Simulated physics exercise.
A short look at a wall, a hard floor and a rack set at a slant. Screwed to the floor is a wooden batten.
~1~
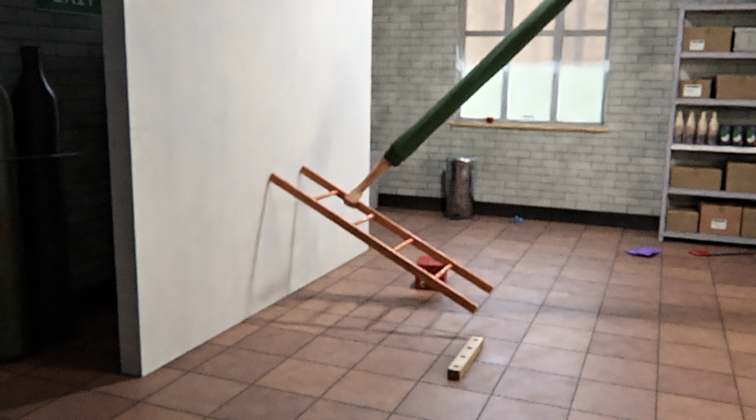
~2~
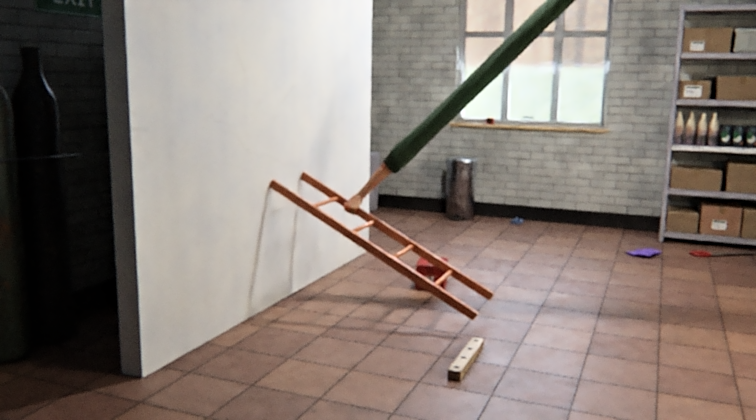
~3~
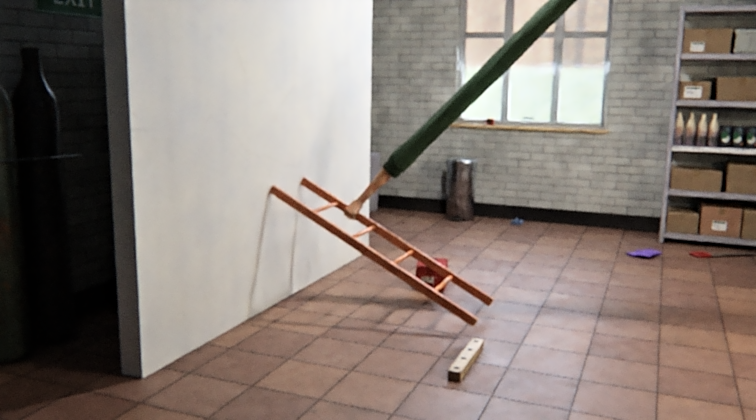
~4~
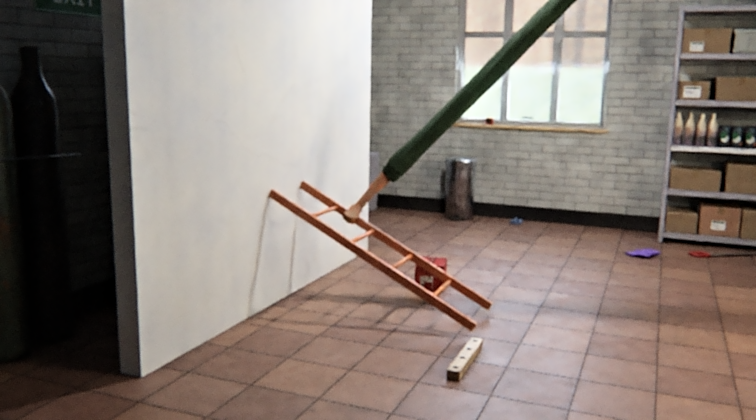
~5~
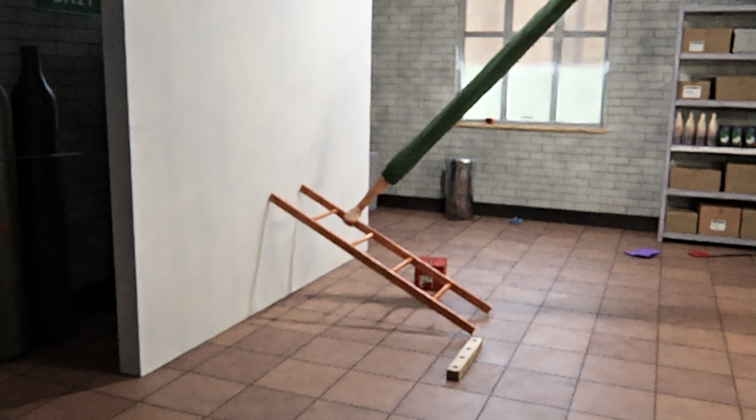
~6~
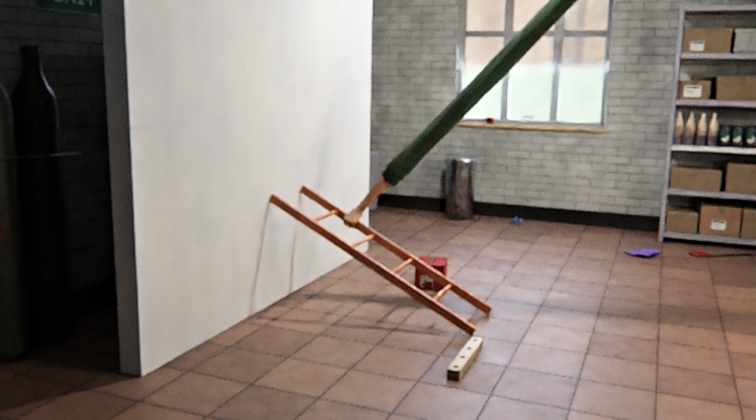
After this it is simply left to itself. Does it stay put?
Slithers away.
Then, 0.30 s later than the last frame, orange rack tilted by 15° near (390, 283).
Then, 0.50 s later than the last frame, orange rack tilted by 25° near (395, 289).
Then, 0.76 s later than the last frame, orange rack tilted by 26° near (395, 305).
When it is over, the orange rack slips down, near (395, 308); the rest as before.
